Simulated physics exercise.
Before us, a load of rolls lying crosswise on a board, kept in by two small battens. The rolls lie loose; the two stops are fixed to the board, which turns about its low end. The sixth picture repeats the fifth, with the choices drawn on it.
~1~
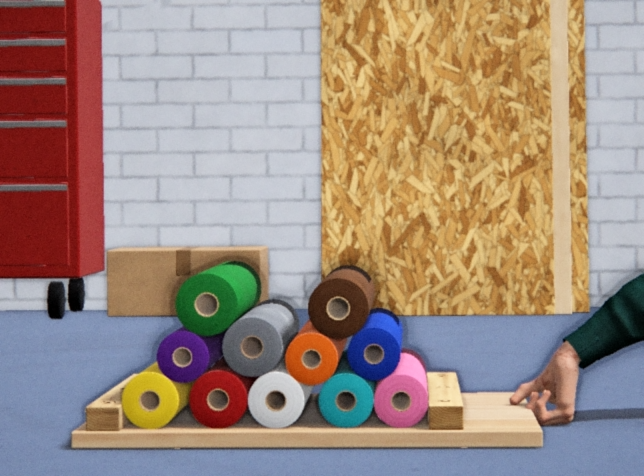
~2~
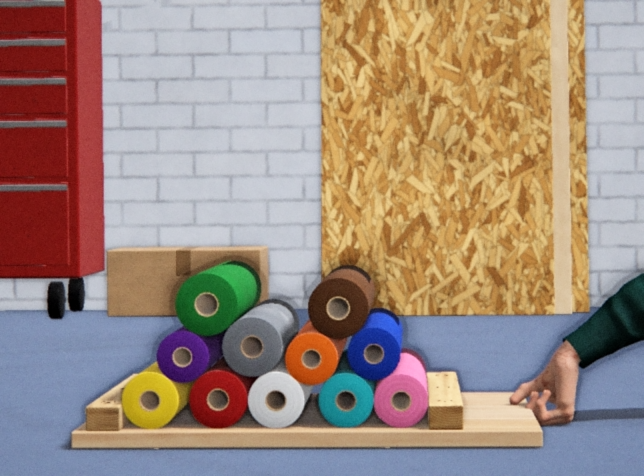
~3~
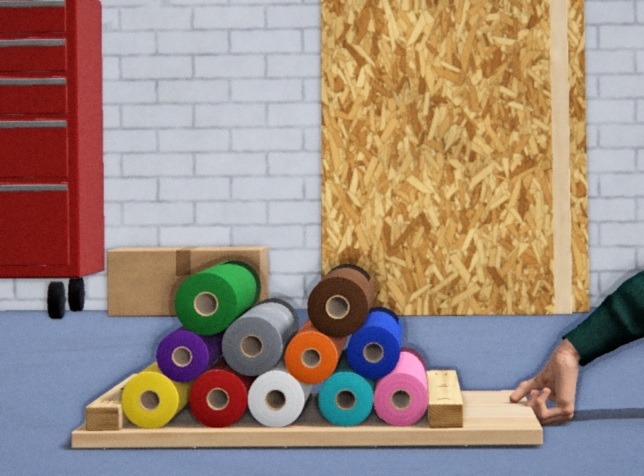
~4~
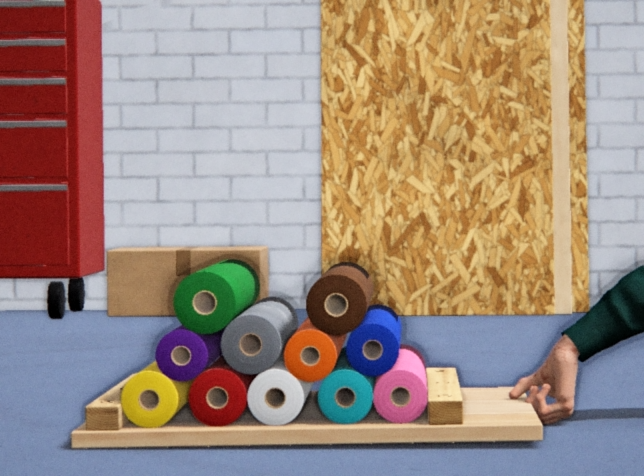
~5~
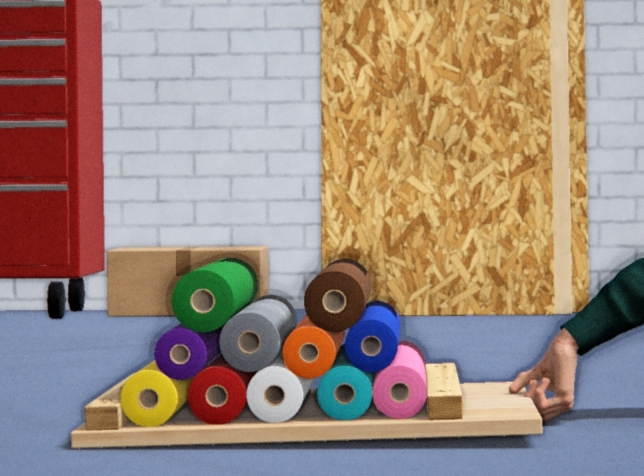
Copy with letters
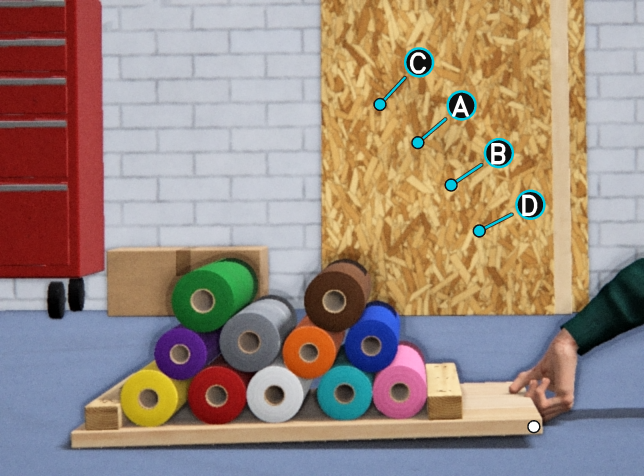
A wooden board stacked with loose colored rolls between two small battens lies still on a blue floor, a hand at its right end. The hand then lifts that end very slightly, the board tilting about its left end, and the rolls rise a little with it, keeping their stacked arrangement.
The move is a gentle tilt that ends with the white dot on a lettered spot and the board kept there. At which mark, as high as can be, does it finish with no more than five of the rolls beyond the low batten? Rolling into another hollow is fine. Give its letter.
Mark D is as high as it can go.
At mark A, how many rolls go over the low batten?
It comes to six.
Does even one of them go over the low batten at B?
Yes.
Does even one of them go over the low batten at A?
Yes.
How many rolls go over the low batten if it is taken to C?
At C the number is six.
On the marked copy, A at (418, 143); B at (451, 185); C at (380, 104); D at (480, 231); the white dot at (534, 427).
Taking D. A third of the way, board at 17°.
Two thirds of the way, board at 27°.
When it is over, board at 27°, two over the low batten (brown, green).
As for the rest, A six over the low batten; B six over the low batten; C six over the low batten.
